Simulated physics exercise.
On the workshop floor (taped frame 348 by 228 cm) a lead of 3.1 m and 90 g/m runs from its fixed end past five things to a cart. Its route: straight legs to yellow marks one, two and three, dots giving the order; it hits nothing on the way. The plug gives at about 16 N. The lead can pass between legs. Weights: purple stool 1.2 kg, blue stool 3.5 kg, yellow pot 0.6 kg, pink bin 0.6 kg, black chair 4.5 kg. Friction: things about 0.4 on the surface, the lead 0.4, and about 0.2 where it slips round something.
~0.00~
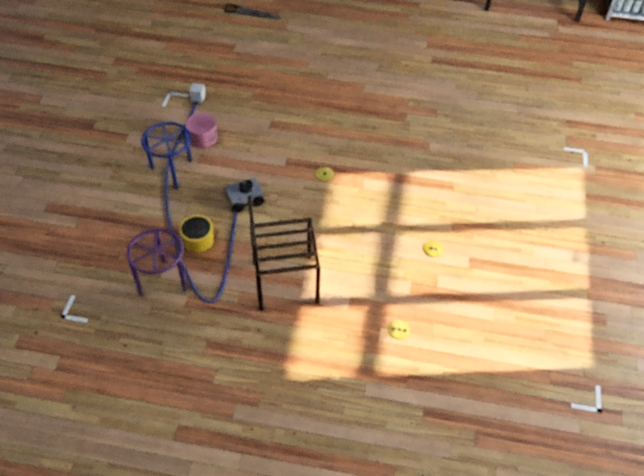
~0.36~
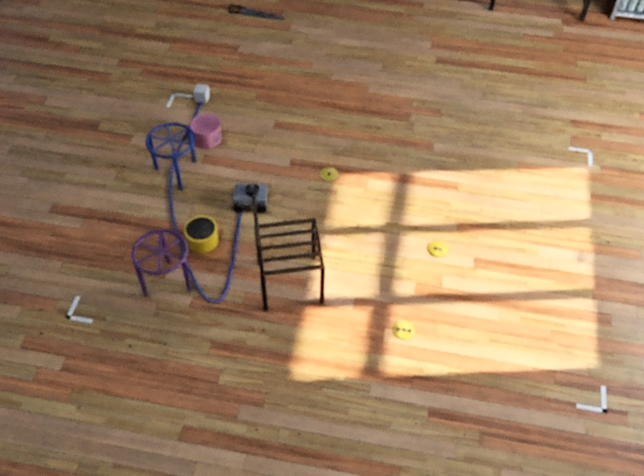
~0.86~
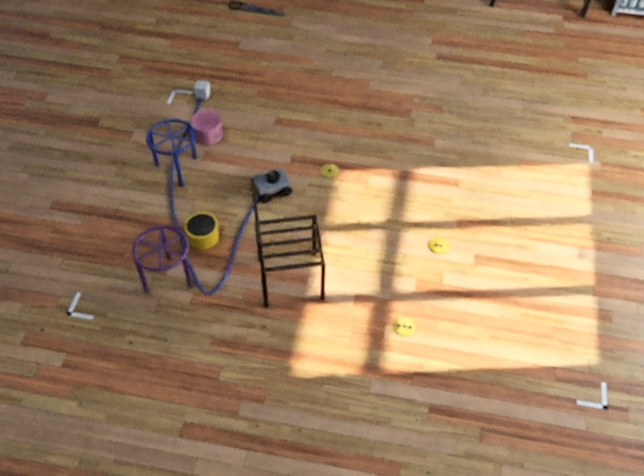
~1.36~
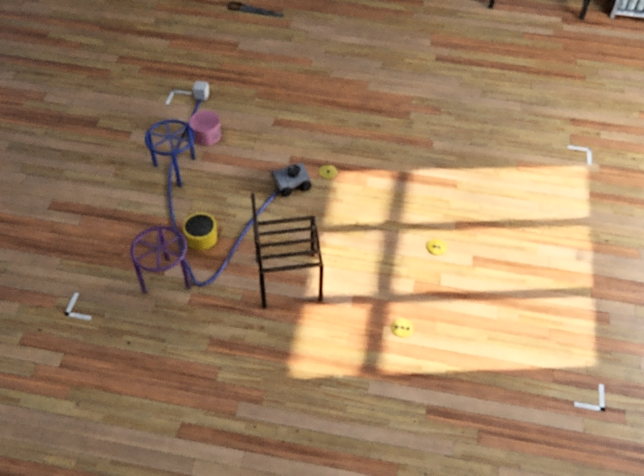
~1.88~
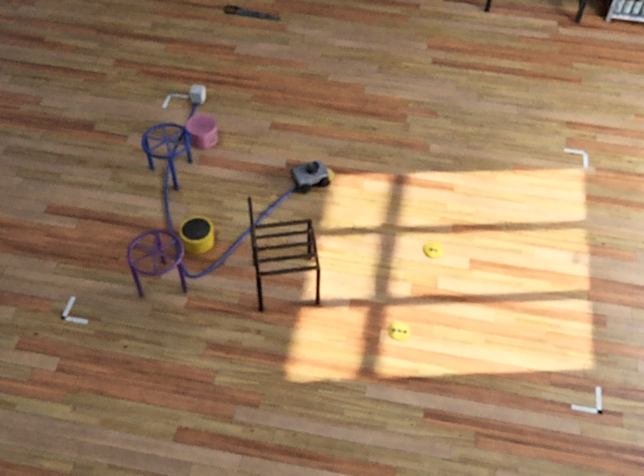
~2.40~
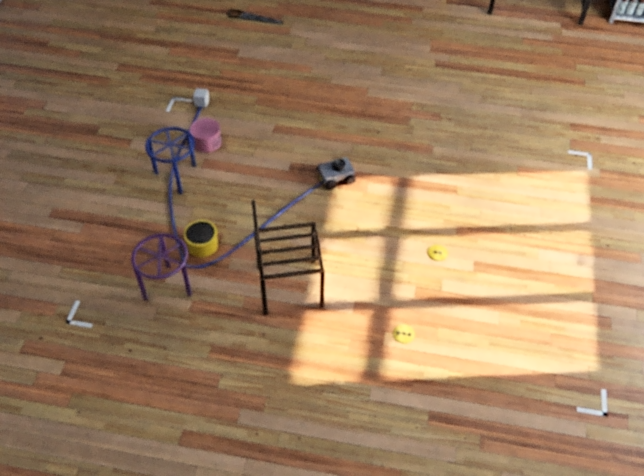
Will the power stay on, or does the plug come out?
Outcome: The plug holds.
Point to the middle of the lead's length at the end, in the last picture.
Near (225, 232).
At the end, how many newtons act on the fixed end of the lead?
Roughly 1 N.
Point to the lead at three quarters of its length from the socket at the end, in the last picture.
At about (324, 265).
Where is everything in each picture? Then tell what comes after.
In the first picture, shows, purple stool (155, 250); black chair (285, 245); blue stool (166, 138); marks (325, 174) (433, 249) (399, 330); lead runs through (211, 302); cart (238, 200).
In the second picture, shows, cart (244, 201).
In the third picture, shows, cart (265, 190).
In the fourth picture, shows, cart (285, 184).
In the fifth picture, shows, cart (304, 181).
In the sixth picture, shows, purple stool (159, 255); black chair (289, 249); blue stool (170, 143); cart (330, 178).
After 3.7 s, cart at (375, 209), lead slack at the fixed end; nothing else has moved.
After 5.0 s, cart at (423, 243), 2 N at the fixed end; yellow pot 17 cm off its start.
After 6.4 s, cart at (422, 289), lead slack at the fixed end; yellow pot 29 cm off its start at (229, 208).
After 7.7 s, cart at (403, 332), lead slack at the fixed end; yellow pot 29 cm off its start.
After 8.1 s, cart at (403, 332), lead slack at the fixed end; yellow pot 29 cm off its start at (229, 208).
